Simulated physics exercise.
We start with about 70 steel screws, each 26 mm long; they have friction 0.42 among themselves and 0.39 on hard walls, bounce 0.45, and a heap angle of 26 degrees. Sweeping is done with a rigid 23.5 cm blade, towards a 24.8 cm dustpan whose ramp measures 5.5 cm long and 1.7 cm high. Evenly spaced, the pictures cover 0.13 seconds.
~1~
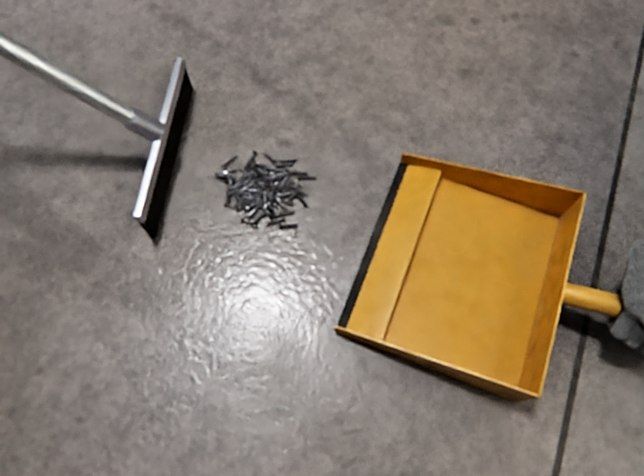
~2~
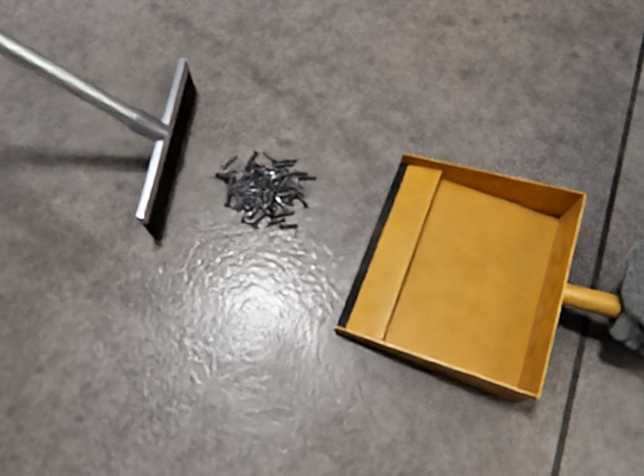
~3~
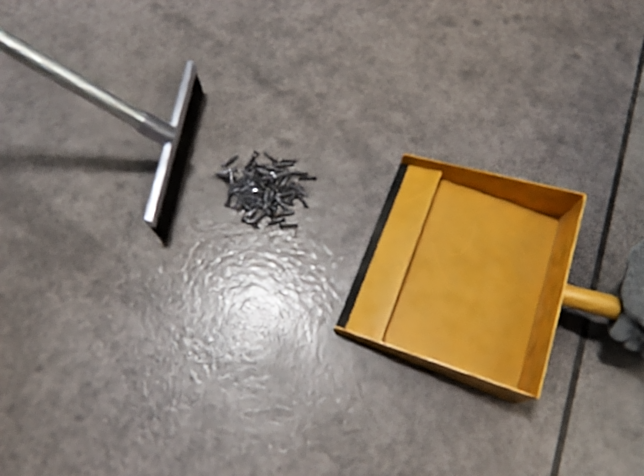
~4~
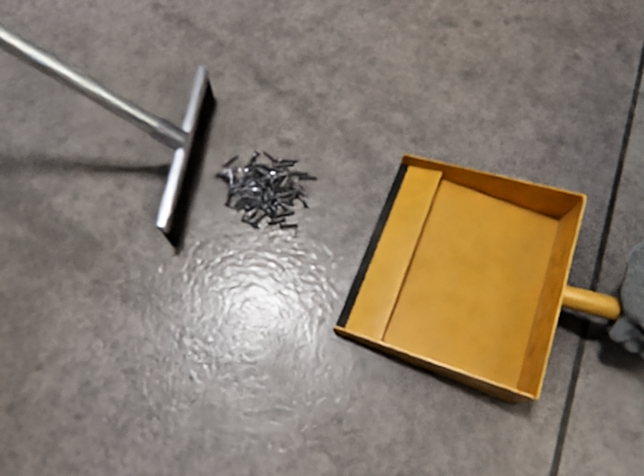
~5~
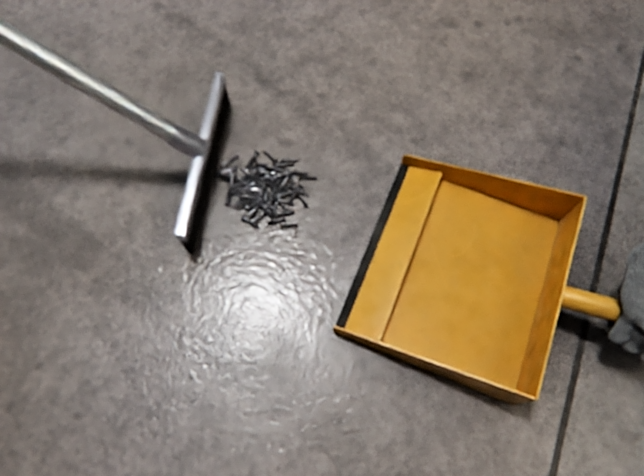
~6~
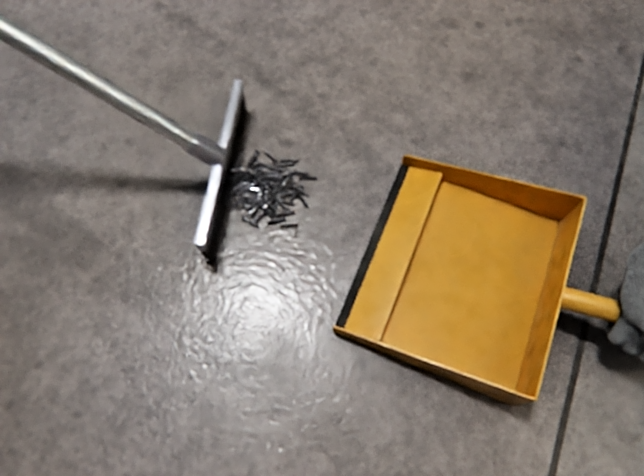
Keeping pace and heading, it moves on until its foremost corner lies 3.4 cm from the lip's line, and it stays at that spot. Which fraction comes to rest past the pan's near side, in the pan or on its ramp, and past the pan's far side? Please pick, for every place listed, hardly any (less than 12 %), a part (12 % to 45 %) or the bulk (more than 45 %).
Past the pan's near side: Hardly any, in the pan or on its ramp: A part, past the pan's far side: Hardly any.
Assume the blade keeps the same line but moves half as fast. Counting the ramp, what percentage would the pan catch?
Then near 0 in a hundred.
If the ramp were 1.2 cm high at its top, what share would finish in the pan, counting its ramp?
That would give something like 45 per cent.
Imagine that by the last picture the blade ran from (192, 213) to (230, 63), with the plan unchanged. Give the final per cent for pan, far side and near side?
Per cent by place - pan 15, far side 15, near side 0.
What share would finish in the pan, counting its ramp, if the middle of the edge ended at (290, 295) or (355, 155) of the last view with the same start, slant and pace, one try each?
The two tries give roughly 5 and 35 %.
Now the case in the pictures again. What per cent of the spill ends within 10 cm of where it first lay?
I'd say about 0 per cent.
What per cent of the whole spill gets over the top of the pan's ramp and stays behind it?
It comes to some 5 per cent.
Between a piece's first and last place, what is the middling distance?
I'd say close to 16 cm.
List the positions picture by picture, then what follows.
In the first picture, blade from (140, 218) to (181, 66), moved 0.0 cm, 0 of the pieces shifted so far; middle of the pieces at (263, 187); pan at (468, 277).
In the second picture, blade from (143, 219) to (185, 66), moved 0.4 cm, 0 of the pieces shifted so far; middle of the pieces at (263, 186).
In the third picture, blade from (151, 222) to (192, 69), moved 1.5 cm, 0 of the pieces shifted so far; middle of the pieces at (264, 186).
In the fourth picture, blade from (164, 228) to (204, 74), moved 3.2 cm, 0 of the pieces shifted so far; middle of the pieces at (264, 186).
In the fifth picture, blade from (182, 236) to (221, 81), moved 5.8 cm, 0 of the pieces shifted so far; middle of the pieces at (264, 186).
In the sixth picture, blade from (202, 246) to (239, 88), moved 8.5 cm, 12 of the pieces shifted so far; middle of the pieces at (263, 185); pan at (467, 280).
Then, 0.09 s after the last picture, middle of the blade 12 cm from the lip; 0 % over the lip, far side 0 %, near side 0 %.
Then, 0.15 s after the last picture, middle of the blade 7 cm from the lip; 0 % over the lip, far side 0 %, near side 0 %.
Then, 0.34 s after the last picture, middle of the blade 6 cm from the lip; 45 % over the lip, far side 5 %, near side 0 %.
In the end, near side 0 %, pan 35 %, far side 5 %, in front of the lip or behind the blade 60 %.
